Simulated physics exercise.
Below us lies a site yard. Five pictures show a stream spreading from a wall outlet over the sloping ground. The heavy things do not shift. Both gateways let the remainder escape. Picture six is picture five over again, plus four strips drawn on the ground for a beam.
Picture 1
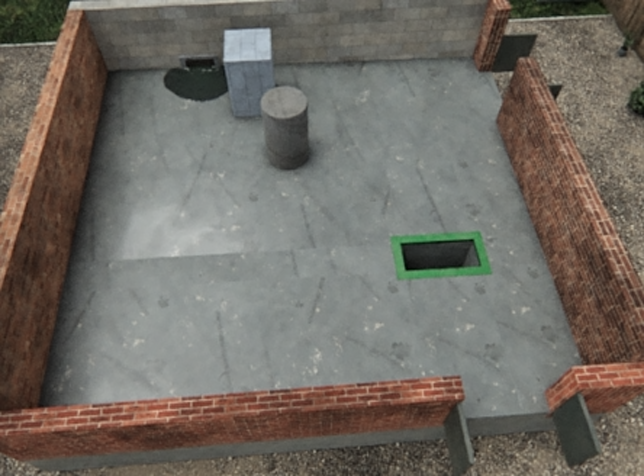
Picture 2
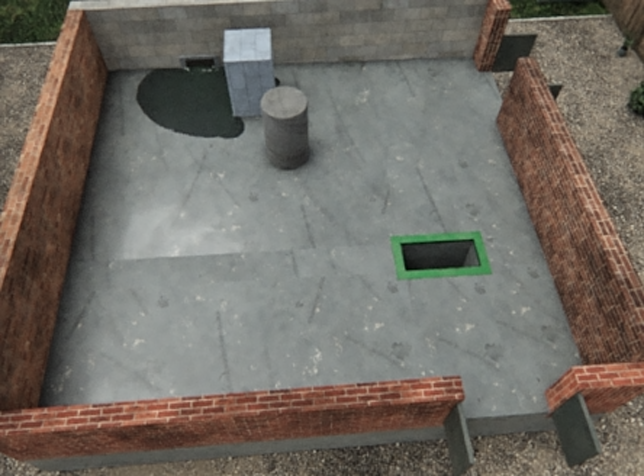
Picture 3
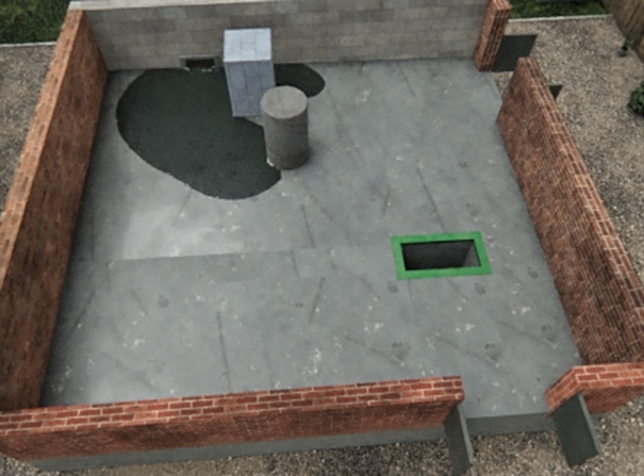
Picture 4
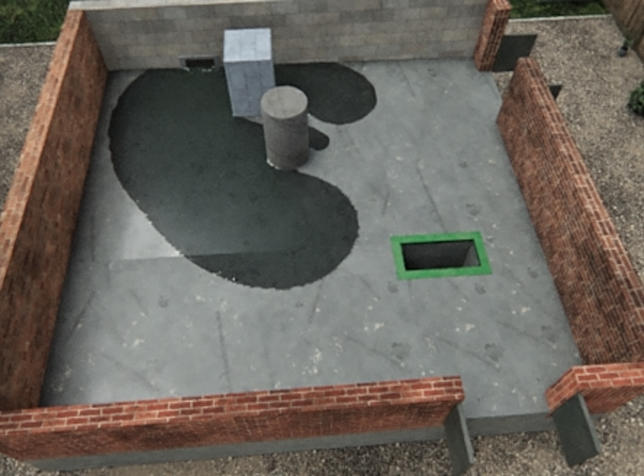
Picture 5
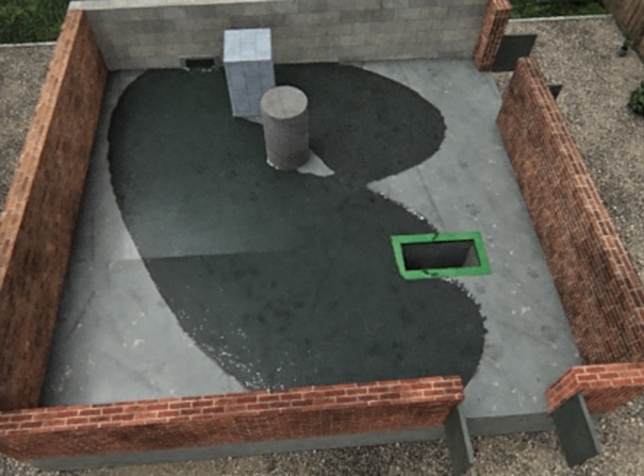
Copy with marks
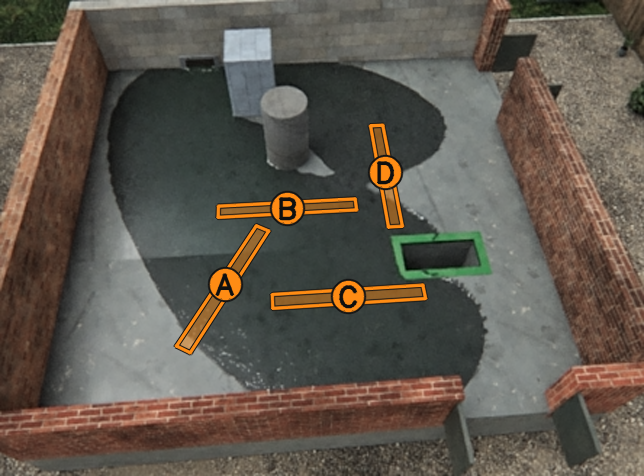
Dark water spreading from the back wall across a brick-walled concrete yard, passing around a block and cylinder and reaching a green-edged gully.
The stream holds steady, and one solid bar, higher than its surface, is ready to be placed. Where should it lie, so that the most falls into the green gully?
Best: C.
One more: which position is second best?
It is A.
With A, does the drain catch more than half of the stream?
No, it does not.
On the marked copy, A from (183, 349) to (262, 228); B from (218, 211) to (355, 204); C from (272, 301) to (424, 291); D from (395, 226) to (376, 125).
Choosing A, about 26 % of the stream goes into the green gully, about 74 % out by the gates.
Choosing B, about 18 % of the stream goes into the green gully, about 82 % out by the gates.
Choosing C, about 52 % of the stream goes into the green gully, about 47 % out by the gates.
Choosing D, about 18 % of the stream goes into the green gully, about 81 % out by the gates.
